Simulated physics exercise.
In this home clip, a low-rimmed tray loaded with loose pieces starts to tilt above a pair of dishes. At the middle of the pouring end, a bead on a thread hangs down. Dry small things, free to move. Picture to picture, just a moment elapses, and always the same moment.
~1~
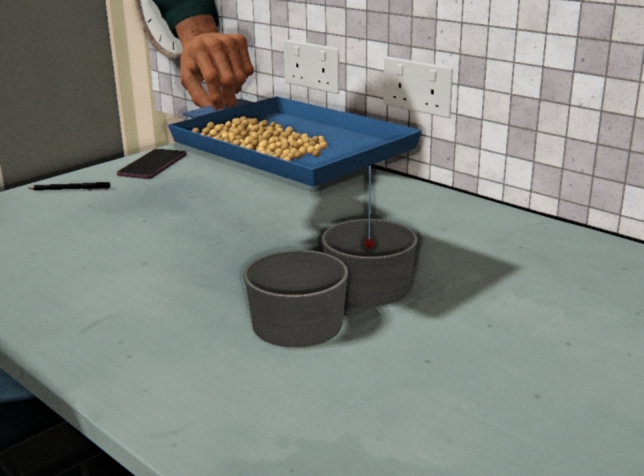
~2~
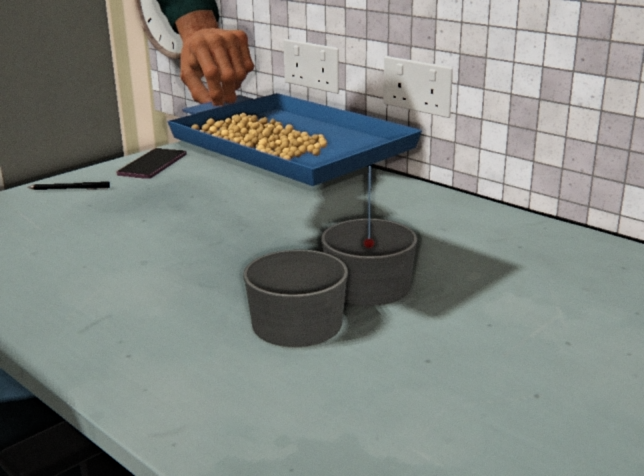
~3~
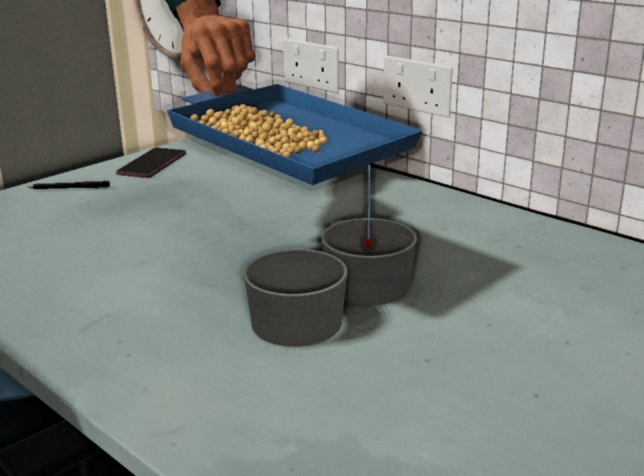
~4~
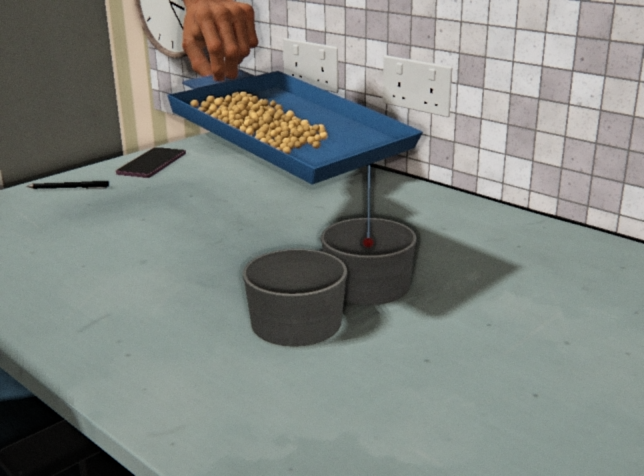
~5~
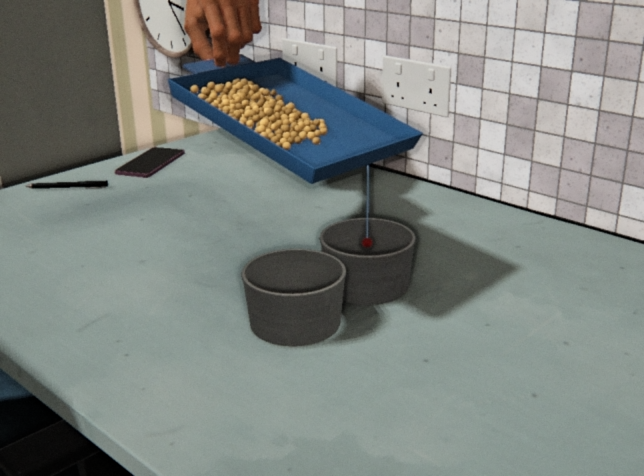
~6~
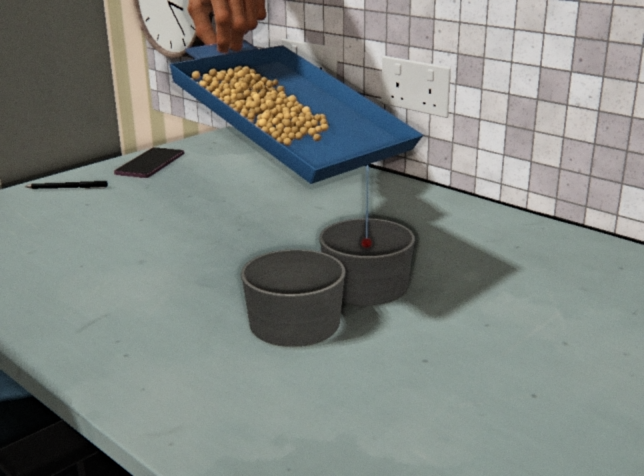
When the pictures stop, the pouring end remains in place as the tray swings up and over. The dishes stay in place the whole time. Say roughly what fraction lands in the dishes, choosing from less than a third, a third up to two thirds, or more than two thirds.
By the end the two dishes capture a poor share, below a third.
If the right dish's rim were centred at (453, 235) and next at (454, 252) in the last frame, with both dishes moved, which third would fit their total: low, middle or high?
The two tries give, in order: More than two thirds; beyond two thirds.
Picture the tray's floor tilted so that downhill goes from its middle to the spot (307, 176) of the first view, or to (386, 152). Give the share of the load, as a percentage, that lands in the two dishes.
First heading 60 %, second heading 30 %.
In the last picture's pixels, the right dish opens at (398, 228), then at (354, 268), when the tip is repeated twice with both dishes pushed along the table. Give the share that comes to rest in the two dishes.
10 %, then 30 %.
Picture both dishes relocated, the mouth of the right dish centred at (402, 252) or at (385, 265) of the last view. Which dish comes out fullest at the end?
In order: The right-hand one. Then: The right-hand one.
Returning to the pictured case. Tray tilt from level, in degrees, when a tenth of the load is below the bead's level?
It's turned some 80 degrees by then.
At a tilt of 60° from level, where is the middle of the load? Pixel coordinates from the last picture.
Near the pixel (355, 139).
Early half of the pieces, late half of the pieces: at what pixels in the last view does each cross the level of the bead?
The first part at (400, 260); the rest at (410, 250).
Soon, tray tipped steeply; nearly all on the tray; a small part in the air.
A while on, tray tipped right over; most on the tray; a small part outside both; a stray few in the air.
Towards the end, tray tipped past a quarter turn; a stray few in the right dish; nearly all outside both.
Finally, tray tipped past a quarter turn; none in the left dish; a stray few in the right dish; nearly all outside both.
